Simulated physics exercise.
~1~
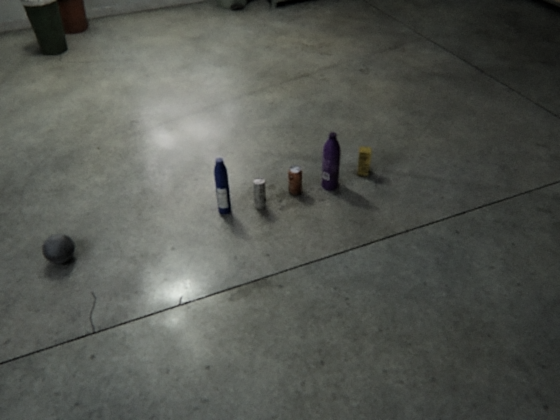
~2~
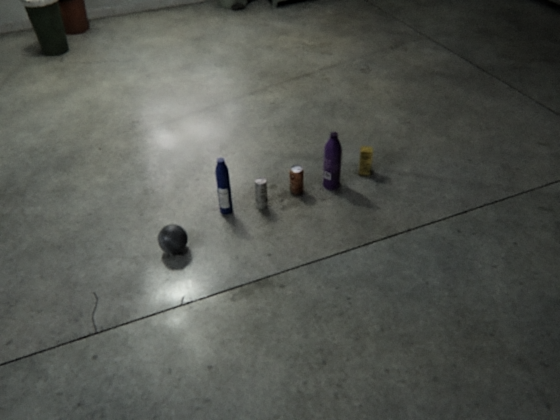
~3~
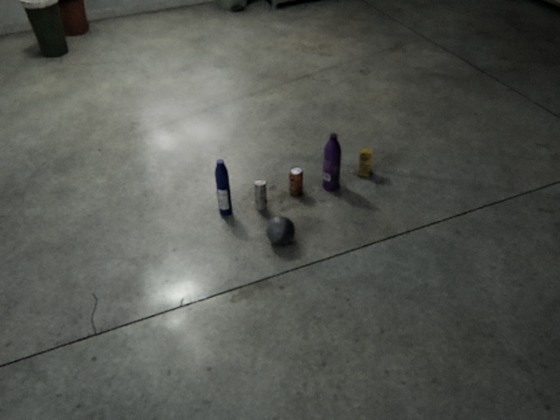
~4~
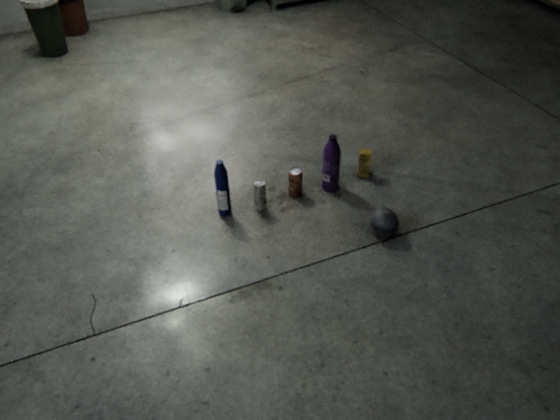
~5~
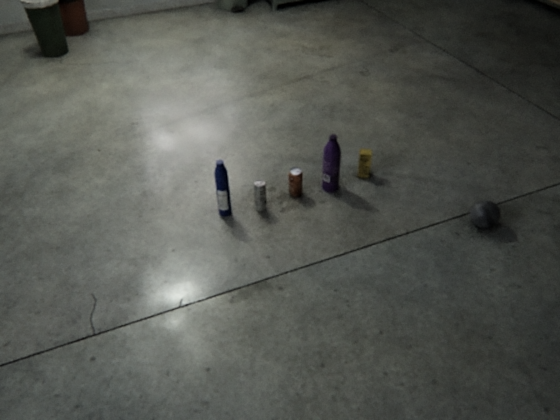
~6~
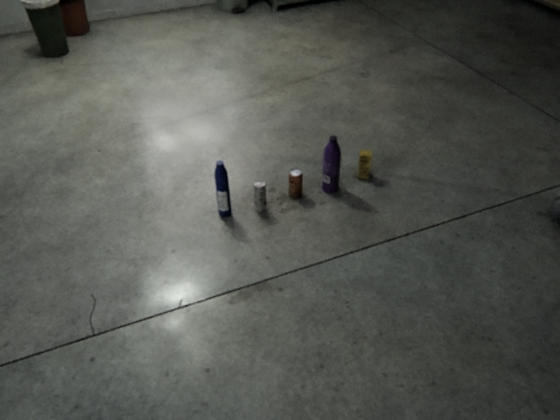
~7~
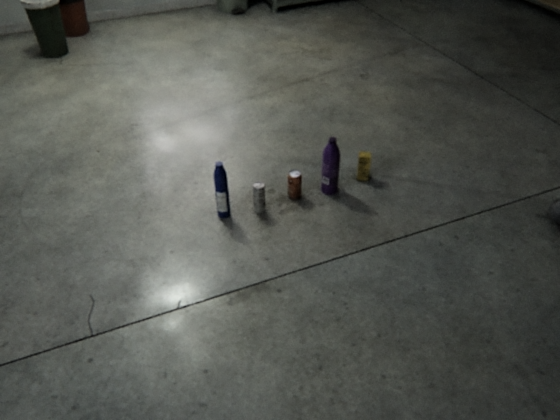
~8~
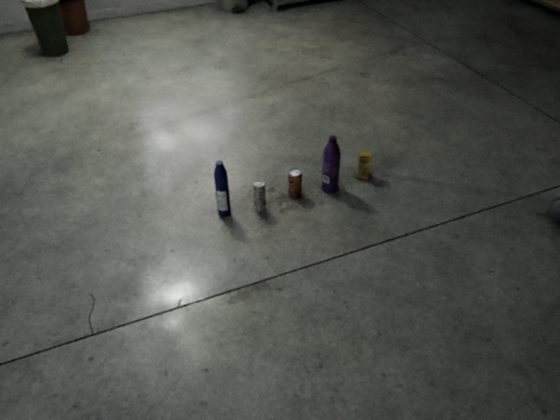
We see a grey ball roll from left to right across a concrete floor, passing in front of a blue bottle, white can, orange can, purple bottle and yellow carton without knocking any over, then rest partly visible at the right edge while all five stay standing.
